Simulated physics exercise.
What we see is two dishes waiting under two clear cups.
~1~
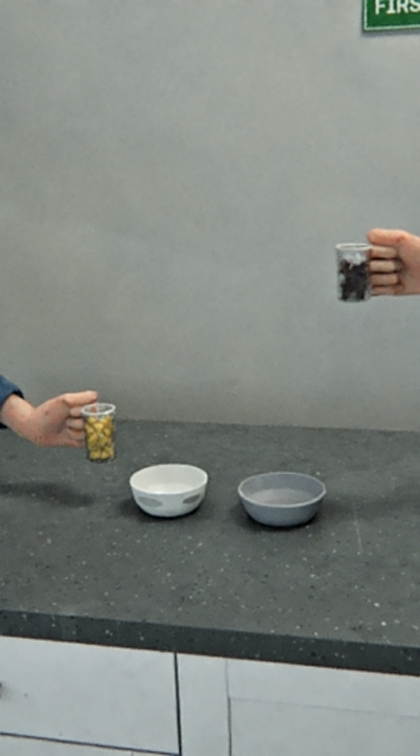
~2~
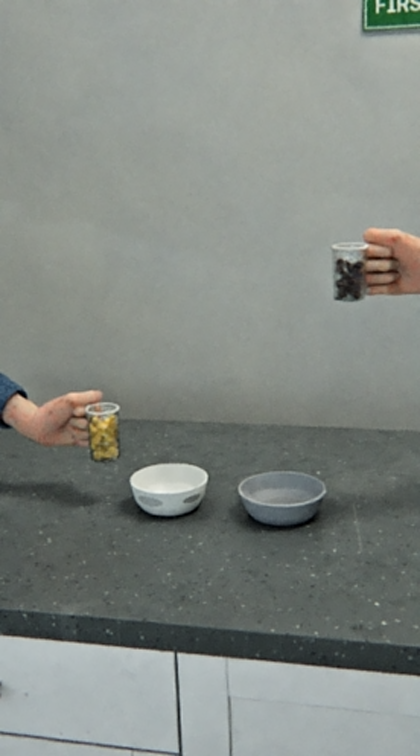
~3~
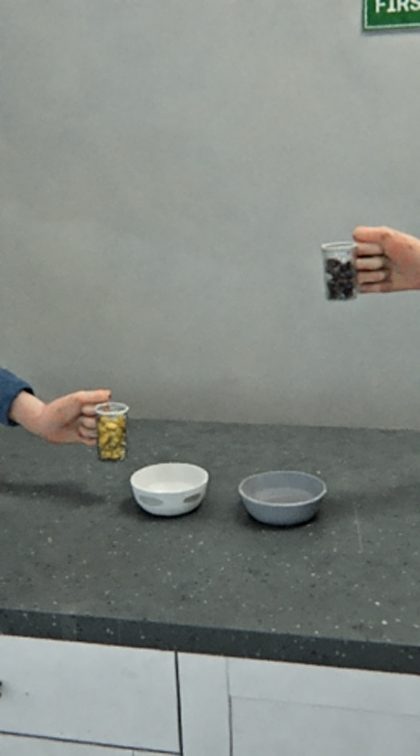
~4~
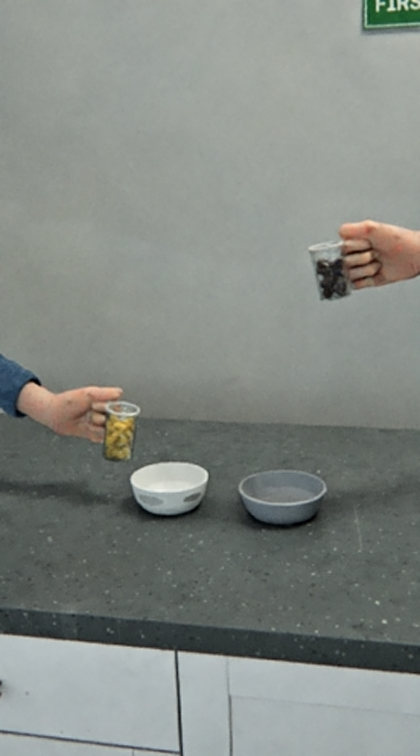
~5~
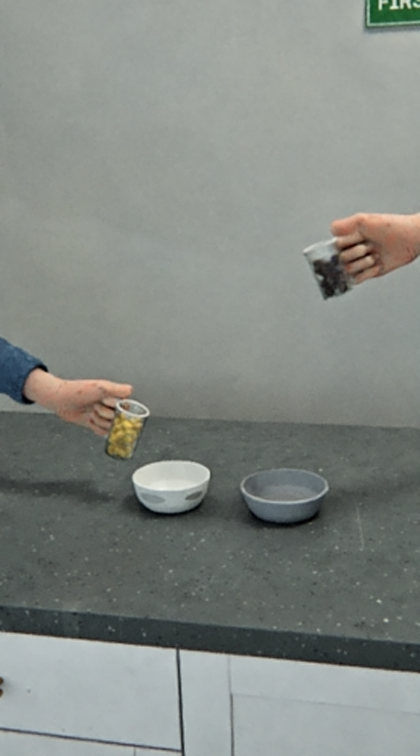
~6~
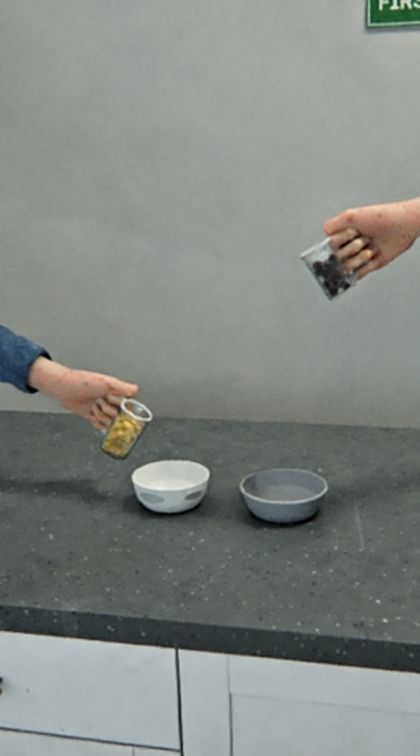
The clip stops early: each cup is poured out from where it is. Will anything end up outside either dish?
In order: Left dish misses nothing; right dish fails to contain it.
Then, 0.30 s after the last picture, left, all still in the cup; right, all still in the cup.
Then, 0.62 s after the last picture, left, all still in the cup; right, all still in the cup.
Then, 1.00 s after the last picture, left, about a quarter still in the cup, about two thirds in the dish, a small part in the air; right, about a quarter in the dish, most in the air.
By the end, left, all in the dish, none outside the dish; right, about two thirds in the dish, about a third outside the dish.
